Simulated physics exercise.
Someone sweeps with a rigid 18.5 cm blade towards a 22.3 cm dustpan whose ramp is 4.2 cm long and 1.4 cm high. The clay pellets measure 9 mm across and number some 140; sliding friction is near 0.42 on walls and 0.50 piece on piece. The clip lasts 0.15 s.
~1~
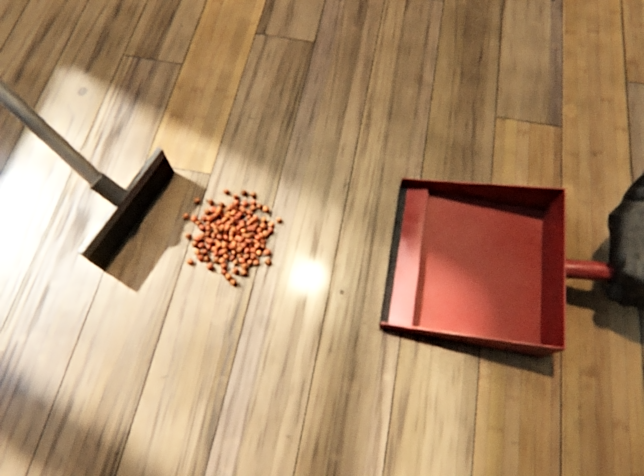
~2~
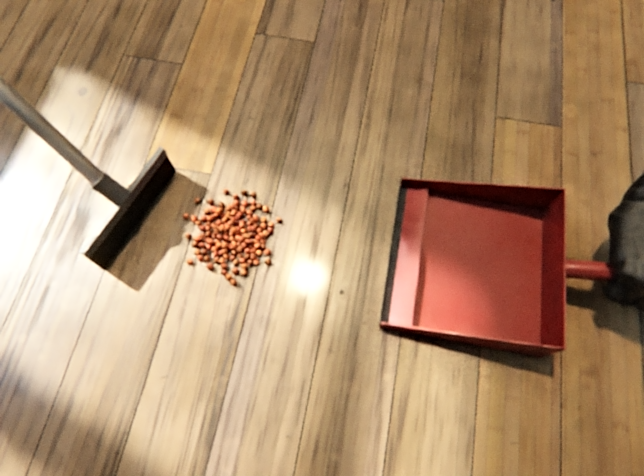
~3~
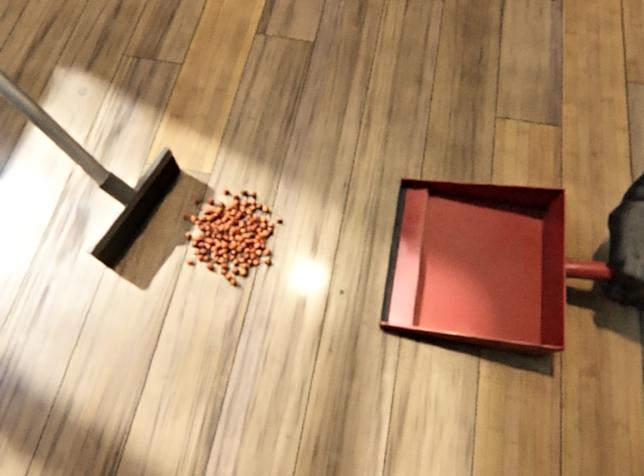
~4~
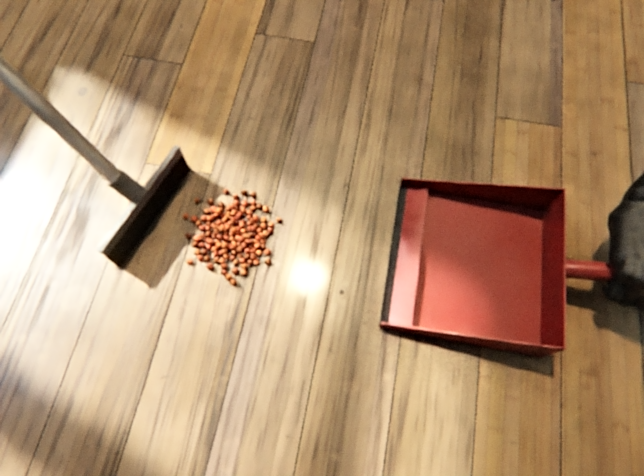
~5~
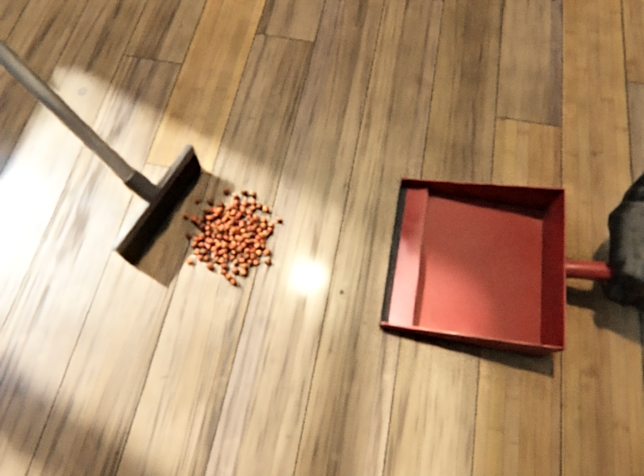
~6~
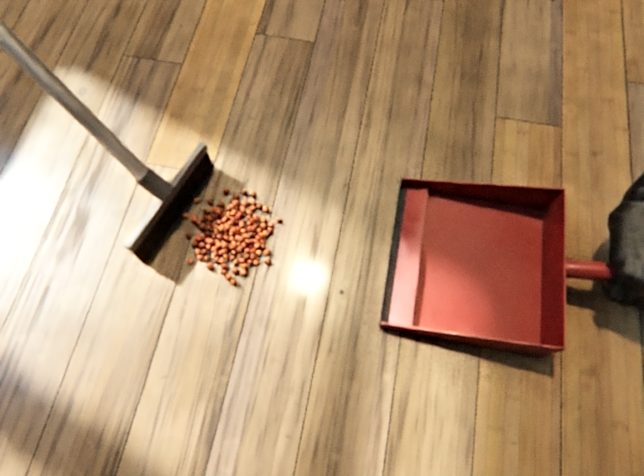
In the video, a dark, flat blade on a long handle slides a short way rightward across a wooden floor, closing in on a still pile of small reddish-orange pellets, while a dark-gloved hand at right holds a red dustpan motionless.
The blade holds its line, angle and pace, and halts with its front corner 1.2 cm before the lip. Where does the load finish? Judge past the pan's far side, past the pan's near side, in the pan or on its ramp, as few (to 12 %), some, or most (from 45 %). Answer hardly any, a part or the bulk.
Past the pan's far side: Hardly any; past the pan's near side: Hardly any; in the pan or on its ramp: Hardly any.
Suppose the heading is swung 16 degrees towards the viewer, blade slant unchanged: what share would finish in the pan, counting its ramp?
It would be near 15 per cent.
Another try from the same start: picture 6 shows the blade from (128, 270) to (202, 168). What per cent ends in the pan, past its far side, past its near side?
Pan 25, far 0, near 25.
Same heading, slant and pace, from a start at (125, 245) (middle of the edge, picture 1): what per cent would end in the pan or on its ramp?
Some 5 per cent.
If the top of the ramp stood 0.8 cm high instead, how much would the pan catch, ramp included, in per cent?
It would be near 5 per cent.
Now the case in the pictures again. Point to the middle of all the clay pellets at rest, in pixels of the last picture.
Around (350, 258).
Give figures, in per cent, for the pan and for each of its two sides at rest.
Far side 0, near side 0, pan 5.
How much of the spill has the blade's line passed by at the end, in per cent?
Some 45 per cent.
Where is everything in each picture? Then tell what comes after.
The first picture shows blade from (85, 254) to (161, 154), moved 0.0 cm, 0 of the pieces shifted so far; middle of the pieces at (232, 234); pan at (479, 268).
The second picture shows blade from (87, 254) to (163, 154), moved 0.3 cm, 0 of the pieces shifted so far; middle of the pieces at (232, 234).
The third picture shows blade from (93, 253) to (169, 153), moved 1.1 cm, 0 of the pieces shifted so far; middle of the pieces at (232, 234).
The fourth picture shows blade from (104, 252) to (178, 152), moved 2.5 cm, 0 of the pieces shifted so far; middle of the pieces at (232, 234).
The fifth picture shows blade from (117, 250) to (191, 150), moved 4.3 cm, 0 of the pieces shifted so far; middle of the pieces at (232, 234).
The sixth picture shows blade from (131, 248) to (203, 149), moved 6.2 cm, 0 of the pieces shifted so far; middle of the pieces at (232, 234); pan at (479, 268).
Then, 0.24 s after the last picture, middle of the blade 18 cm from the lip; 0 % over the lip, far side 0 %, near side 0 %.
Then, 0.41 s after the last picture, middle of the blade 9 cm from the lip; 0 % over the lip, far side 0 %, near side 0 %.
Then, 0.69 s after the last picture, middle of the blade 4 cm from the lip; 5 % over the lip, far side 0 %, near side 0 %.
In the end, far side 0 %, near side 0 %, pan 5 %, in front of the lip or behind the blade 90 %.
